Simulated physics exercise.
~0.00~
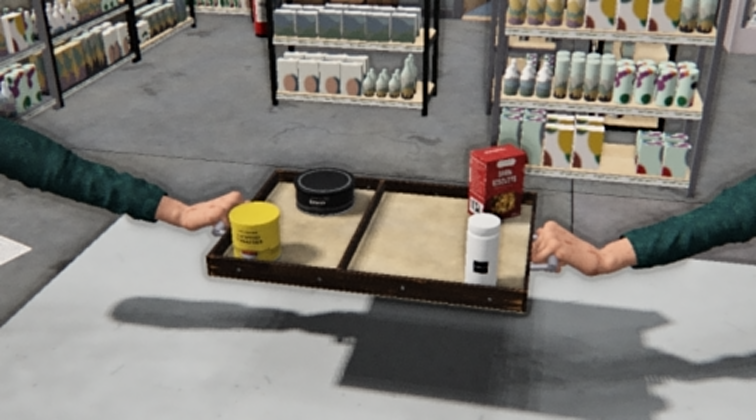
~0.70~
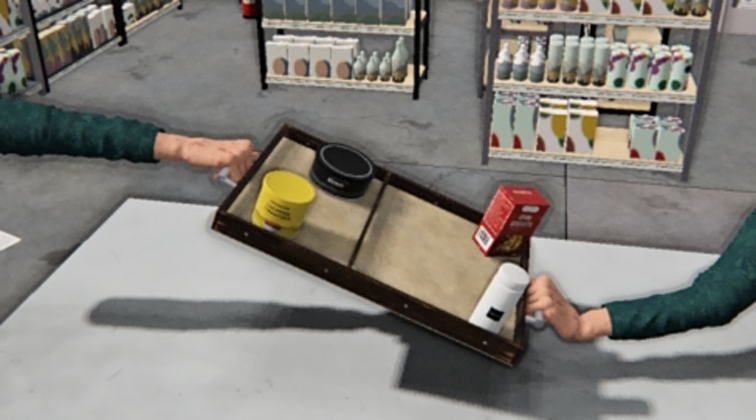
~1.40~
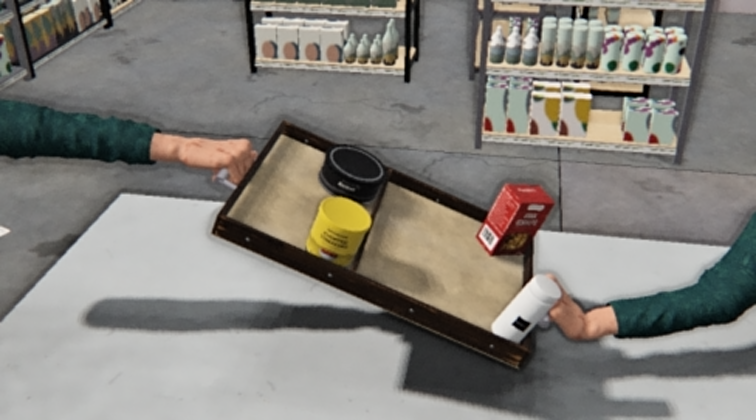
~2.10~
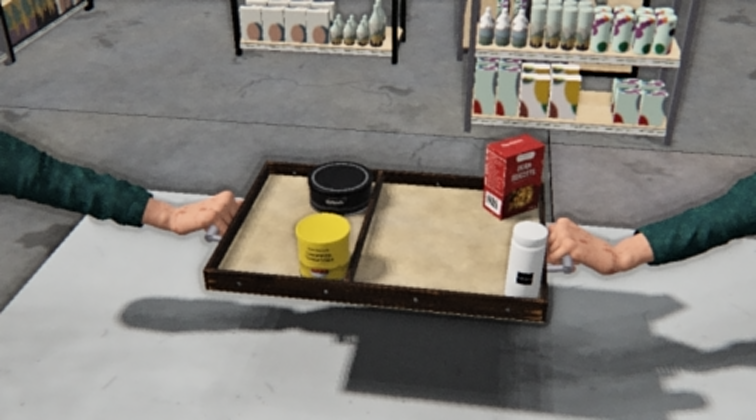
Shop interior, two hands tilting a divided tray right-side down and levelling it, the yellow tin sliding right, all four items upright.
